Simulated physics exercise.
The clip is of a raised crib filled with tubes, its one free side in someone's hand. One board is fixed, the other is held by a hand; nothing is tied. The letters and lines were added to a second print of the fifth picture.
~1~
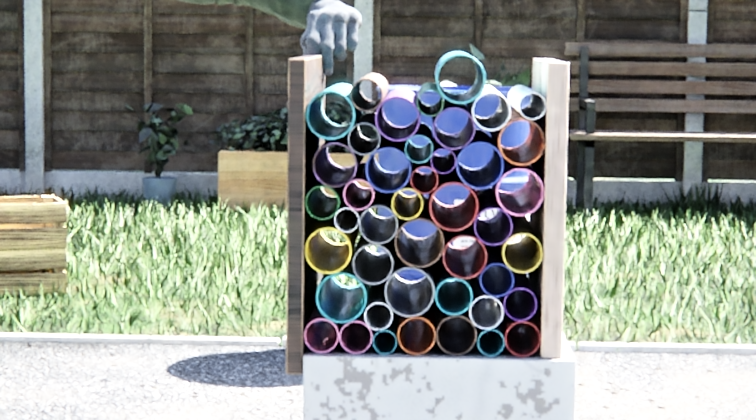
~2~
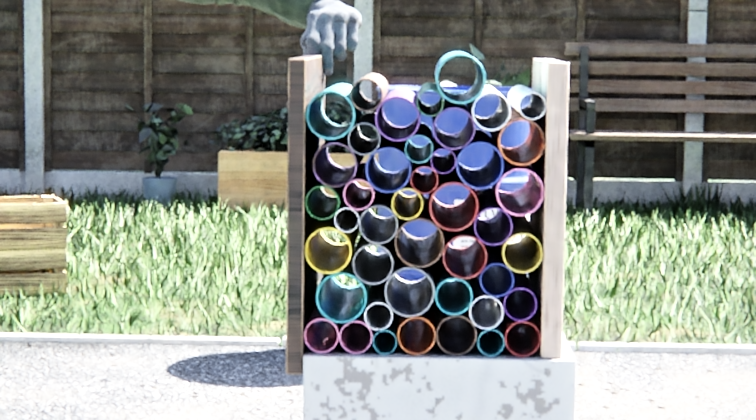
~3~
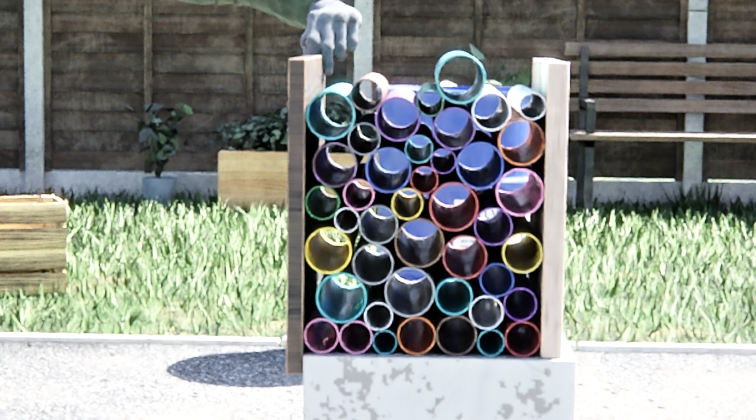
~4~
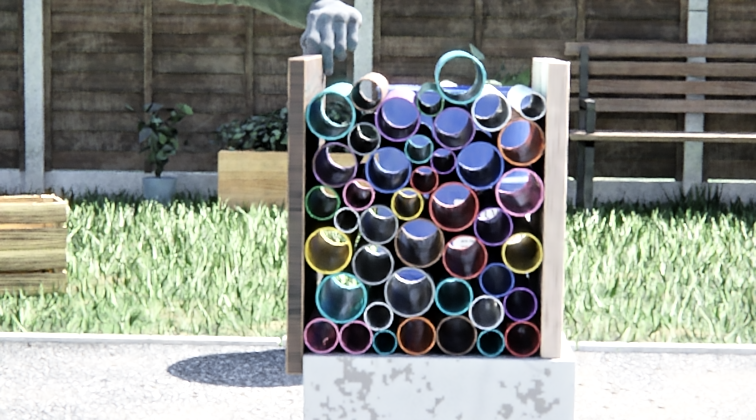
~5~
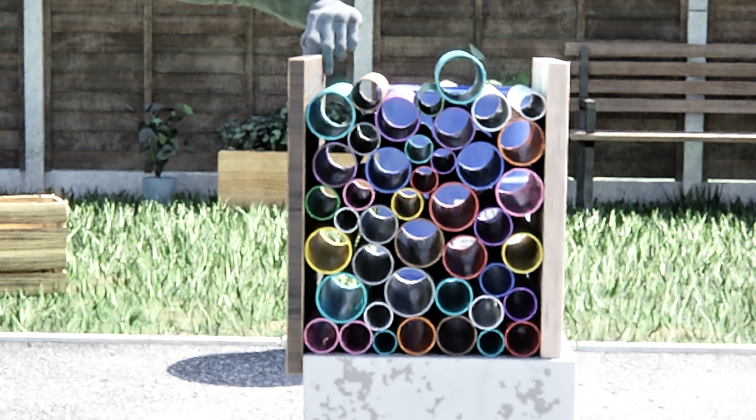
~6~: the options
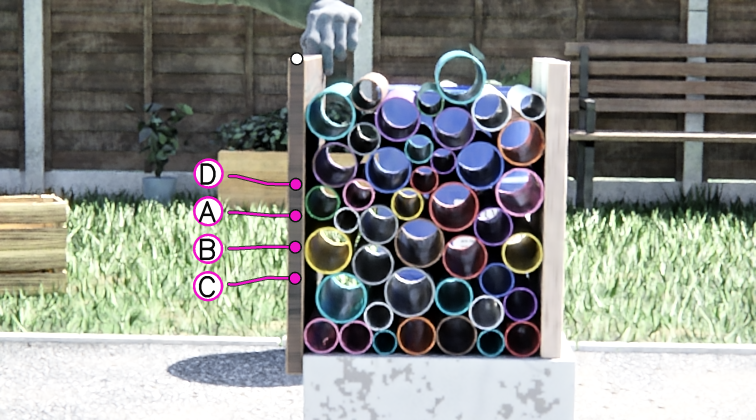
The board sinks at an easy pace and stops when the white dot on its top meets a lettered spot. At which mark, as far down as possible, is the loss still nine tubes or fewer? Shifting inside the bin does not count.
It can be let down to A.
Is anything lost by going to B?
Yes.
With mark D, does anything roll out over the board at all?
At D: Yes.
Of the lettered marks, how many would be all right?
Two of the four.
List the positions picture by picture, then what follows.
In the first frame, a grey tube (410, 292); a grey tube (373, 264); a purple tube (493, 226).
In the second frame, a purple tube (493, 226); a pink tube (359, 195).
In the third frame, a red tube (425, 180); a grey tube (364, 139).
In the fourth frame, a white tube (533, 106); side board (307, 202).
In the fifth frame, a pink tube (321, 335); a turquoise tube (491, 342); a grey tube (410, 292).
On the marked copy, A at (295, 216); B at (295, 247); C at (295, 279); D at (296, 184); the white dot at (297, 59).
With A. Early on, top of the board (305, 142).
Further on, top of the board (305, 215).
At the end, top of the board (305, 215), seven out over the board.
As for the rest, B more than nine out over the board; C more than nine out over the board; D two out over the board.
